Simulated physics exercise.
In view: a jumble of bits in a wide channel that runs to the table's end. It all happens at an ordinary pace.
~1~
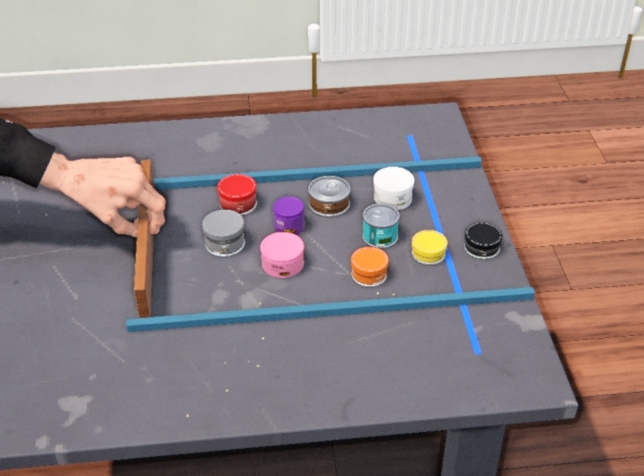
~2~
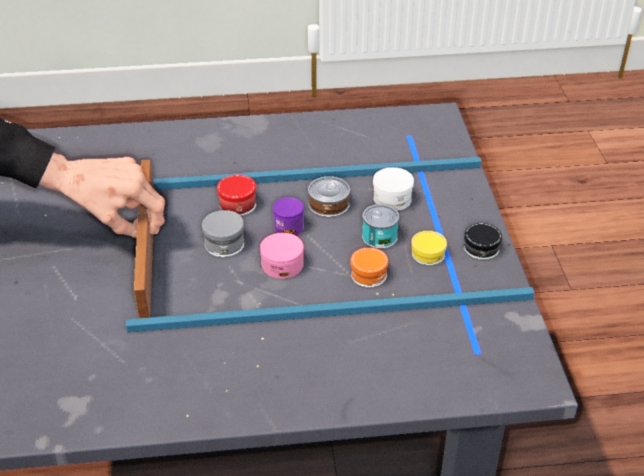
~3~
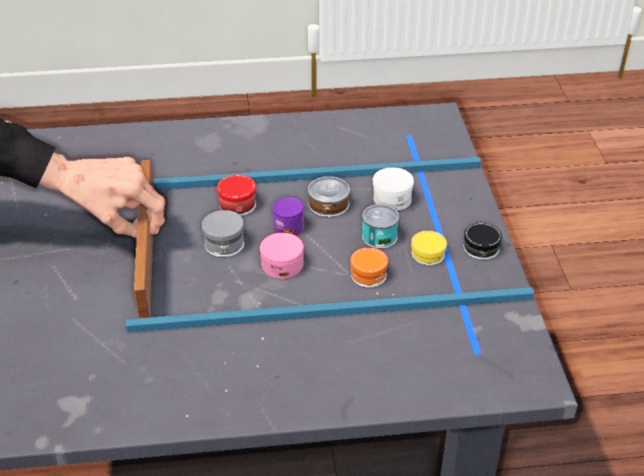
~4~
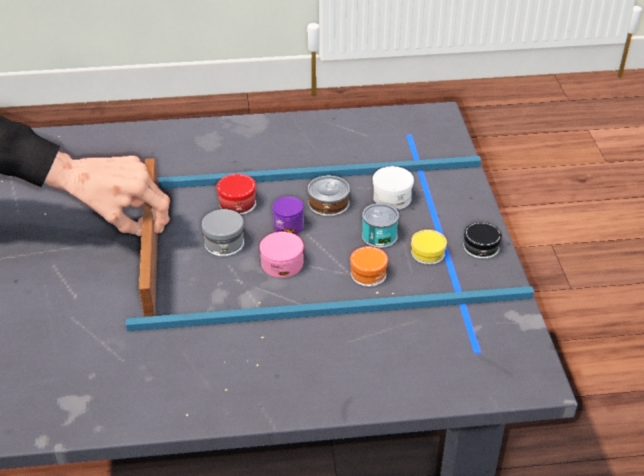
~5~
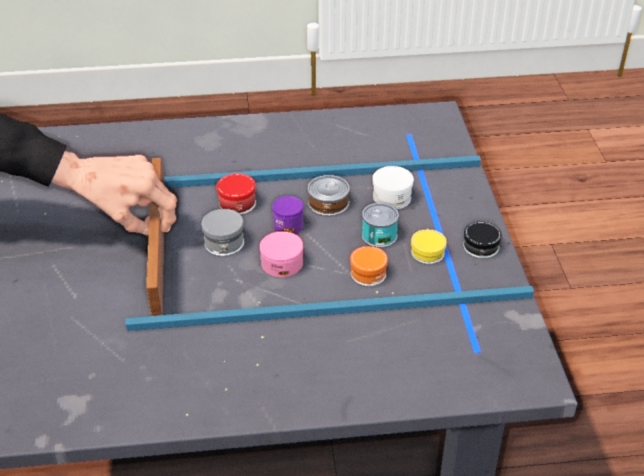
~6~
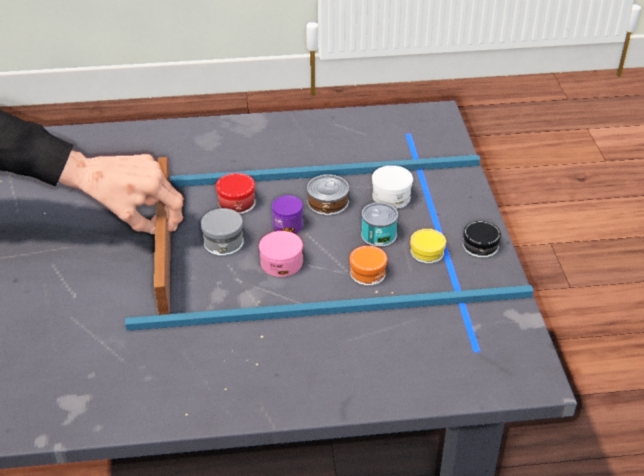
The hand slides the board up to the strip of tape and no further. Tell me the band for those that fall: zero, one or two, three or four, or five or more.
The number that fall off is one or two.
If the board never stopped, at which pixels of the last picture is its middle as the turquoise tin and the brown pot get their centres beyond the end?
About (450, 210), and (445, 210) for the other.
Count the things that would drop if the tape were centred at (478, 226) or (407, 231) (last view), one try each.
The counts: 5 and 0.
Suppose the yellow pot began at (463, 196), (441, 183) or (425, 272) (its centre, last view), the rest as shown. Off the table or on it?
In that order, it is lost; goes over; stays on.
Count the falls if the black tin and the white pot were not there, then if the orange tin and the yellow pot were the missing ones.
First 0, then 0.
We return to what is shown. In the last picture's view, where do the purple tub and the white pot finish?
The purple tub stops around (445, 193); the white pot around (479, 193).
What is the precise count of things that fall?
Fallen: 1.
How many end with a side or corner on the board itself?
It touches 5.
Early on, none off yet; black tin at rest near (481, 240); yellow pot at rest near (428, 247); white pot at rest near (392, 188).
A while later, none off yet; black tin at rest near (481, 240); yellow pot at rest near (428, 247); white pot travelled a little near (413, 188).
Further along, none off yet; black tin moving near (487, 239); yellow pot travelled about its own width near (456, 249); white pot travelled well along near (471, 190).
Finally, the number that fall off is one or two; lost, black tin.
